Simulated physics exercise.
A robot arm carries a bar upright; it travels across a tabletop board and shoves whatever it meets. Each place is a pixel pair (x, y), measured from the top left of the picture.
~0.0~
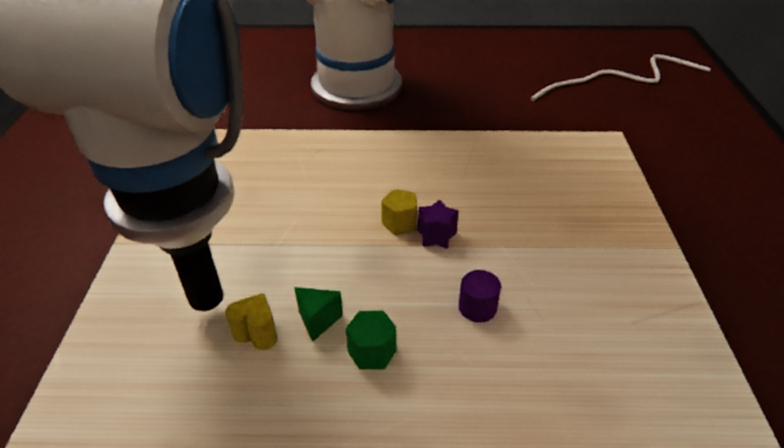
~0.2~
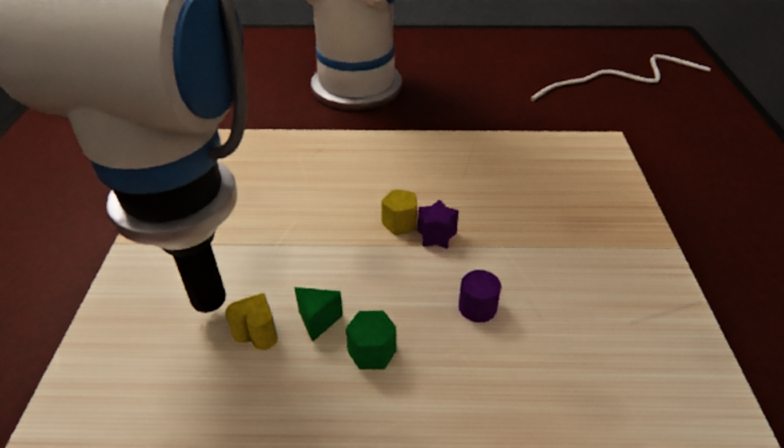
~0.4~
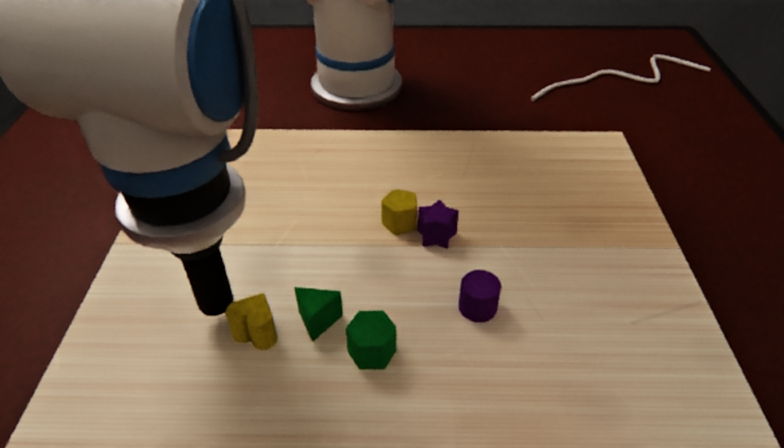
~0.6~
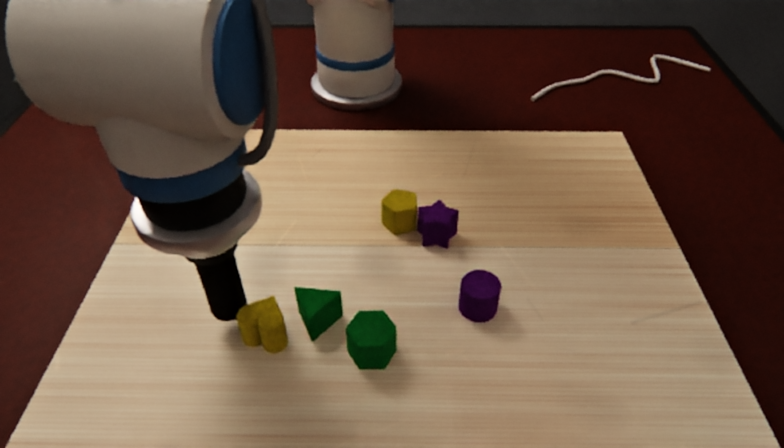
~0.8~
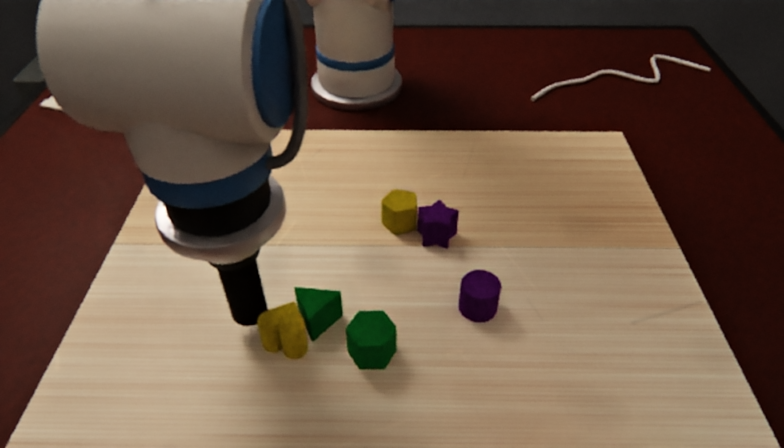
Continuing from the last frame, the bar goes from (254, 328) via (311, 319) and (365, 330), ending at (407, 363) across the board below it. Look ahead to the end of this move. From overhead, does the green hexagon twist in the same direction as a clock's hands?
Yes, I think so.
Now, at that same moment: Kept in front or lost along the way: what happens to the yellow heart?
Beside or behind.
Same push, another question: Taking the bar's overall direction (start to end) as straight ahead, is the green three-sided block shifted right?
No - that is not the case.
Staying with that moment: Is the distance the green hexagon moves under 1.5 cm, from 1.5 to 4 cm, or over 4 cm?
It shifts over 4 cm.
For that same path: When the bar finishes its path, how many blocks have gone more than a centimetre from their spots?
The answer will be at least three.
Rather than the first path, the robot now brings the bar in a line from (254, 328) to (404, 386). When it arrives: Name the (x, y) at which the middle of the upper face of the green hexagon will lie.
Expect it around (417, 328).
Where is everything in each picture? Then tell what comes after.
The first picture shows bar tip (207, 300); block tops, yellow heart (251, 309); green three-sided block (315, 298); green hexagon (371, 327); purple cylinder (481, 284).
The second picture shows bar (209, 301); blocks unchanged.
The third picture shows bar (217, 304); blocks unchanged.
The fourth picture shows bar (230, 309); yellow heart (262, 313).
The fifth picture shows bar (251, 314); yellow heart (283, 319); green three-sided block (315, 298); green hexagon (371, 327); purple cylinder (481, 284).
What follows on the original path. One third of the way, bar (310, 306); yellow heart (297, 327); green three-sided block (341, 296), turned 25° clockwise.
Two thirds of the way, bar (364, 316); yellow heart (297, 327); green three-sided block (395, 297), turned 15° clockwise; green hexagon (382, 338), turned 20° clockwise.
At the end, bar (407, 350); yellow heart (297, 327); green three-sided block (406, 301), turned 20° anticlockwise; green hexagon (405, 378), turned 75° clockwise; purple cylinder in place.
